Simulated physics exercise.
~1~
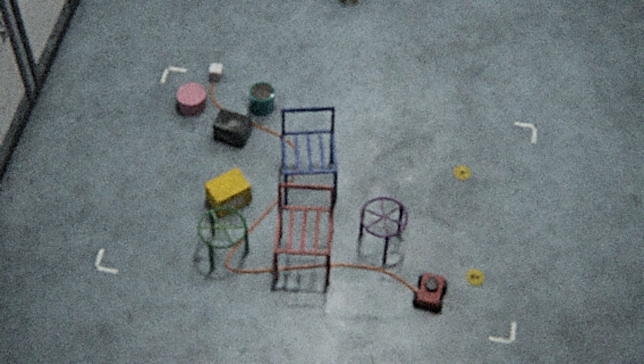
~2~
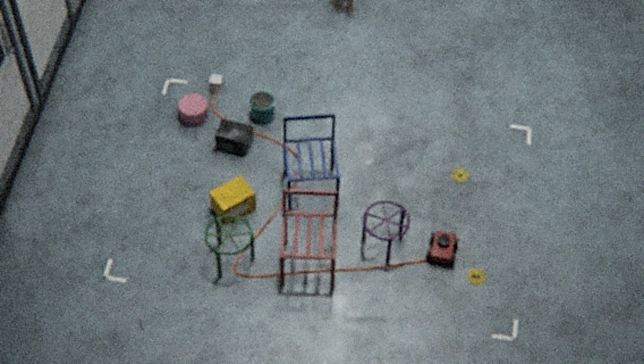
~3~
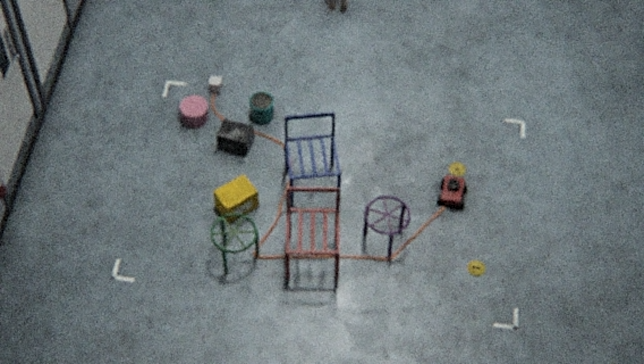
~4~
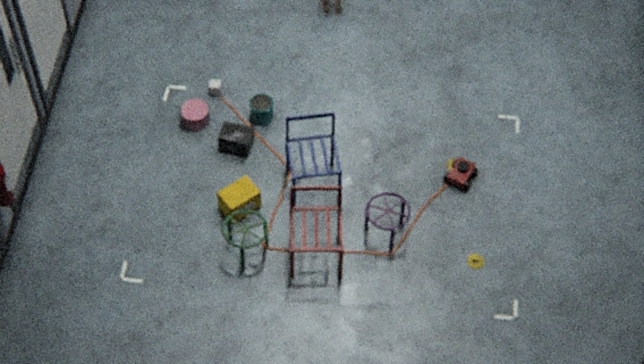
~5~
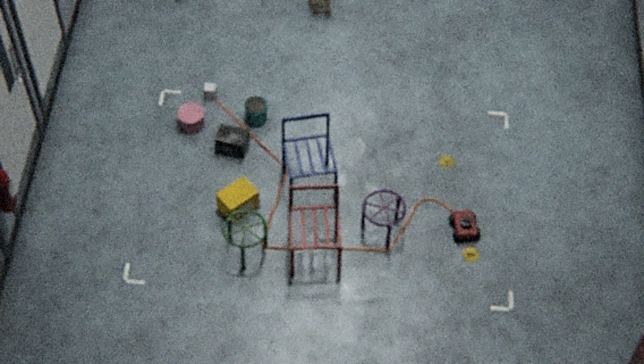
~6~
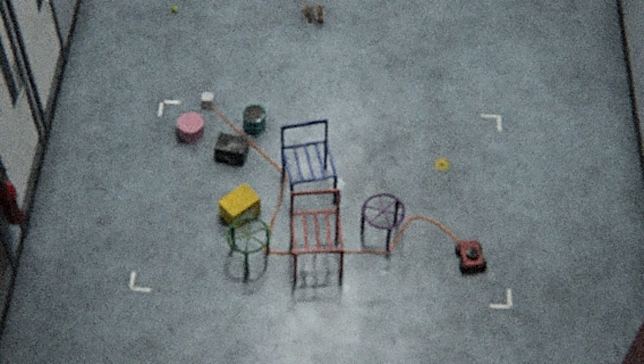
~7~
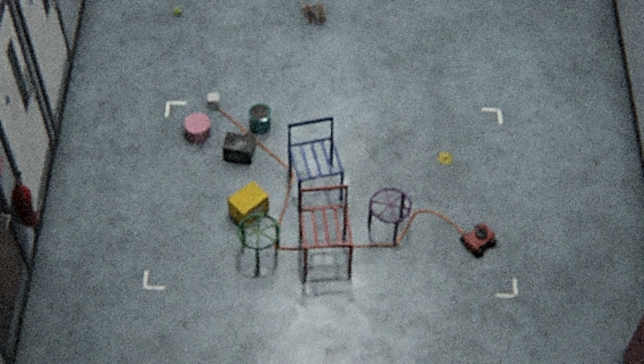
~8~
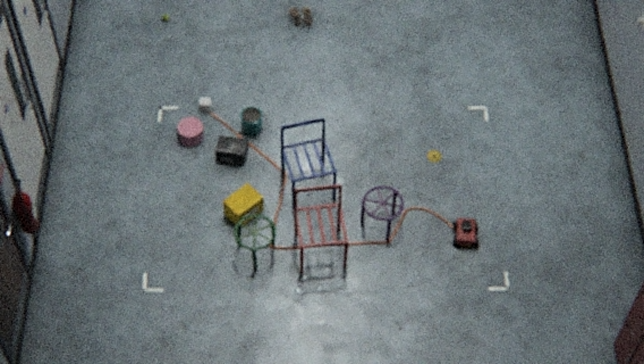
The clip opens on a grey floor seen from above, where an orange lead runs from a small white block, winding among chairs, stools, bins and boxes to a little red cart at lower right. The cart drives slowly up to the farther yellow mark, and the loose loop by the red chair draws in and straightens. As the lead pulls in around its legs, the green stool shifts slightly right. The cart then heads back down, the lead bowing loosely behind it, and stops on the nearer mark. The plug stays in, and the other objects keep their places.
